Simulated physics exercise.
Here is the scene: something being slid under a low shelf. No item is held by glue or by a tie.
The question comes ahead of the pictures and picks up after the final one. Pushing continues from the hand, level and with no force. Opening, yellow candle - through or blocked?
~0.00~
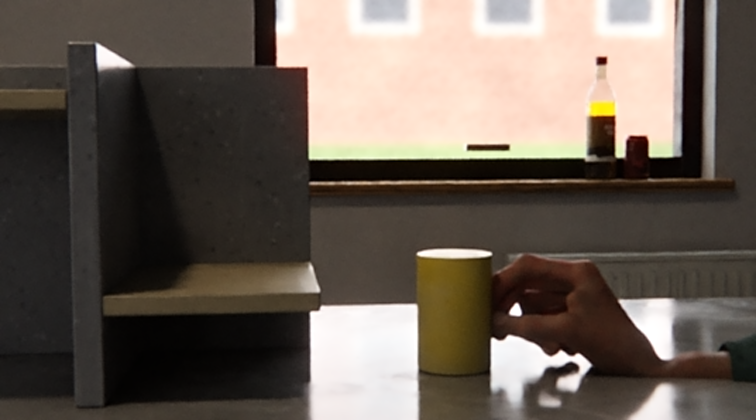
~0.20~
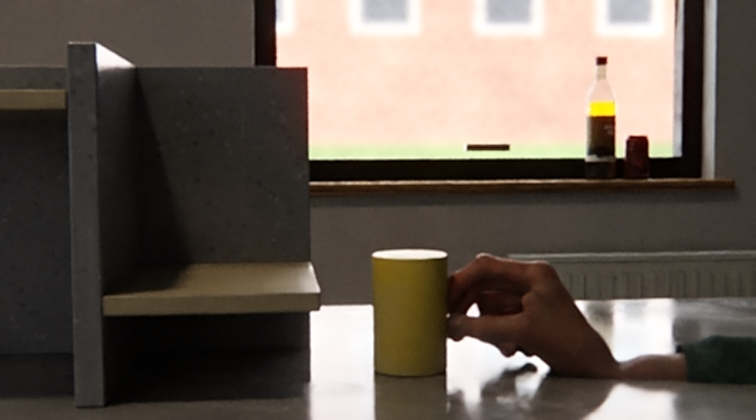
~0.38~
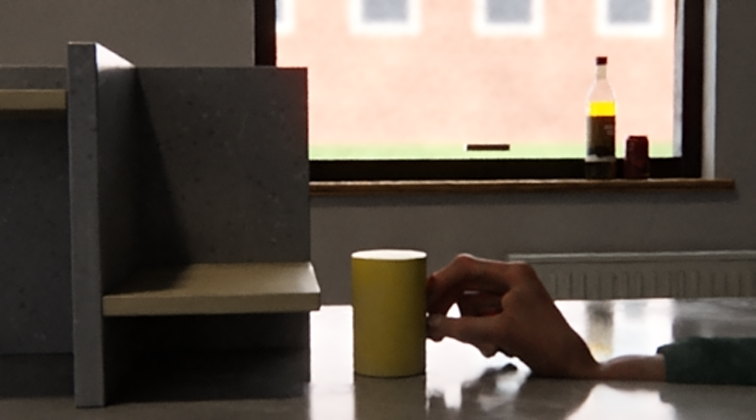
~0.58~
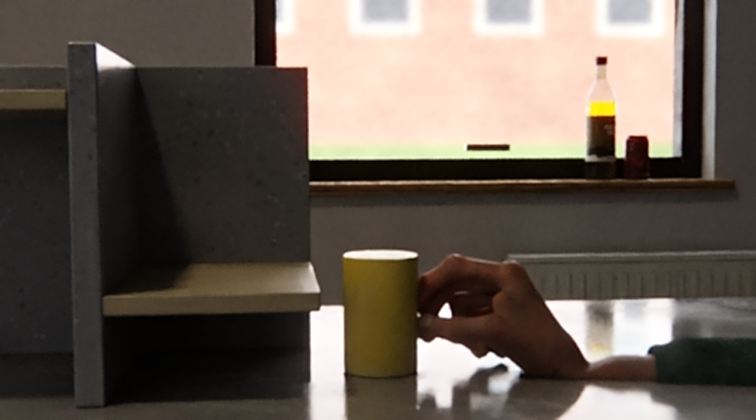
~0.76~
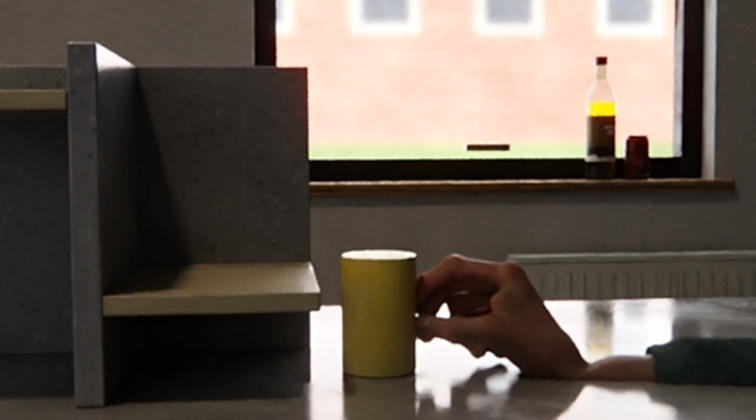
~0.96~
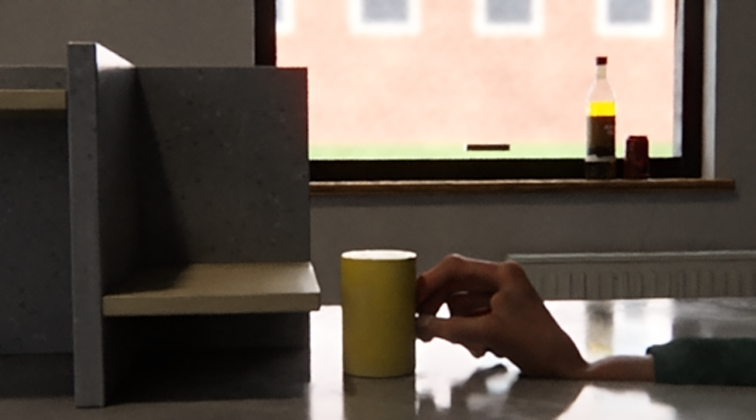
Blocked.
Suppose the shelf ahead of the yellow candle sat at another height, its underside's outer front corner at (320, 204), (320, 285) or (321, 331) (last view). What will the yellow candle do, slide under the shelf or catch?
Enters; jams; jams.
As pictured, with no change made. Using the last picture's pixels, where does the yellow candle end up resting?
About (353, 313).
After 1.18 s, yellow candle sliding up to the opening near (364, 313).
In the end (2.2 s), the yellow candle stops at the shelf, near (353, 313).
